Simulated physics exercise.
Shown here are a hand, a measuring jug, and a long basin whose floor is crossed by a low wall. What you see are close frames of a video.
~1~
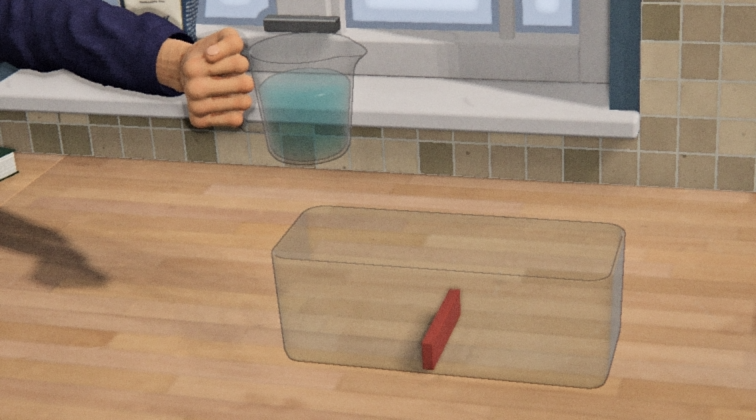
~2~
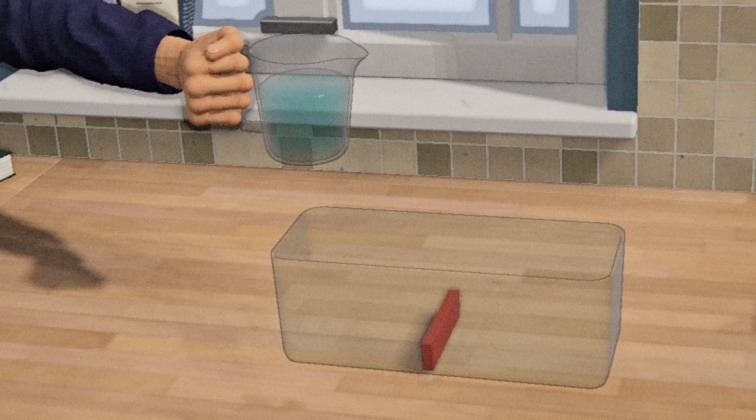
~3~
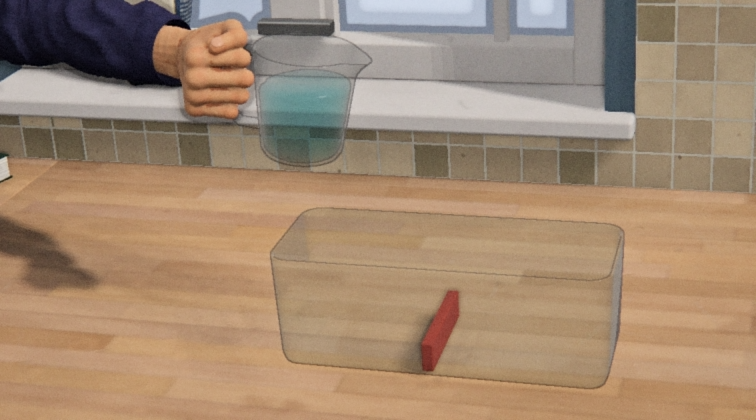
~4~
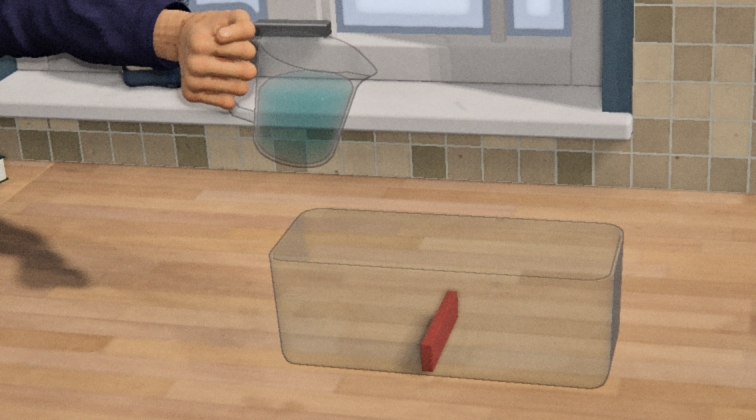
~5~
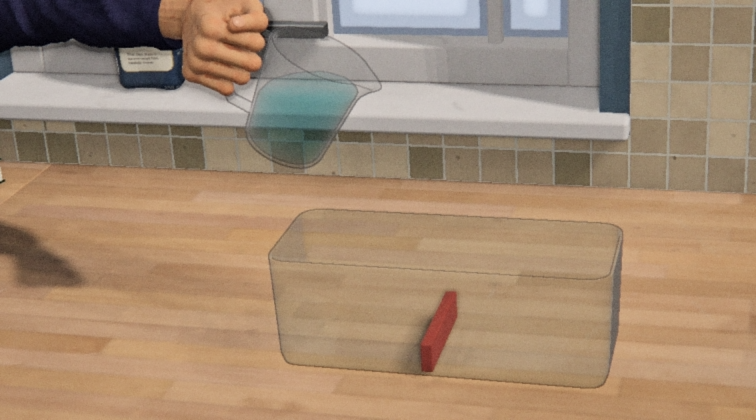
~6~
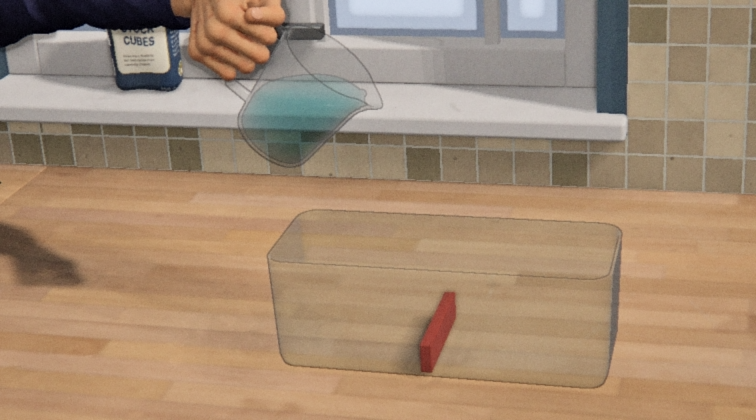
A hand tilting a clear measuring jug of blue-green water rightward above a long, transparent basin with a low red wall inside.
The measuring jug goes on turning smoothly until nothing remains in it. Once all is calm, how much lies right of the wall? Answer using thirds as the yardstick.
Under a third of it.
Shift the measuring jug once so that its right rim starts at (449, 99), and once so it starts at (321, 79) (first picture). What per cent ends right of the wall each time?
One after the other: 90 %, 15 %.
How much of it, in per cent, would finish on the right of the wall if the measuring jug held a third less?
Some 10 parts in a hundred, give or take.
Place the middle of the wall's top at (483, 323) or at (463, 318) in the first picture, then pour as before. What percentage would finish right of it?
Try 1: Some 15 %; try 2: 10 %.
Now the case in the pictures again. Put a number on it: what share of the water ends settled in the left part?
Around 75 percent.
A moment on, the measuring jug is tipped right over and 44 per cent is still to pour, 18 is left of the wall and 3 right of it.
Next, the measuring jug is tipped right over and 3 per cent is still to pour, 79 is left of the wall and 11 right of it.
Then the measuring jug is tipped right over and 0 per cent is still to pour, 78 is left of the wall and 14 right of it.
Later the measuring jug is tipped right over and 0 per cent is still to pour, 77 is left of the wall and 16 right of it.
In the end 77 per cent lies left of the wall, 16 right of it and 7 outside.
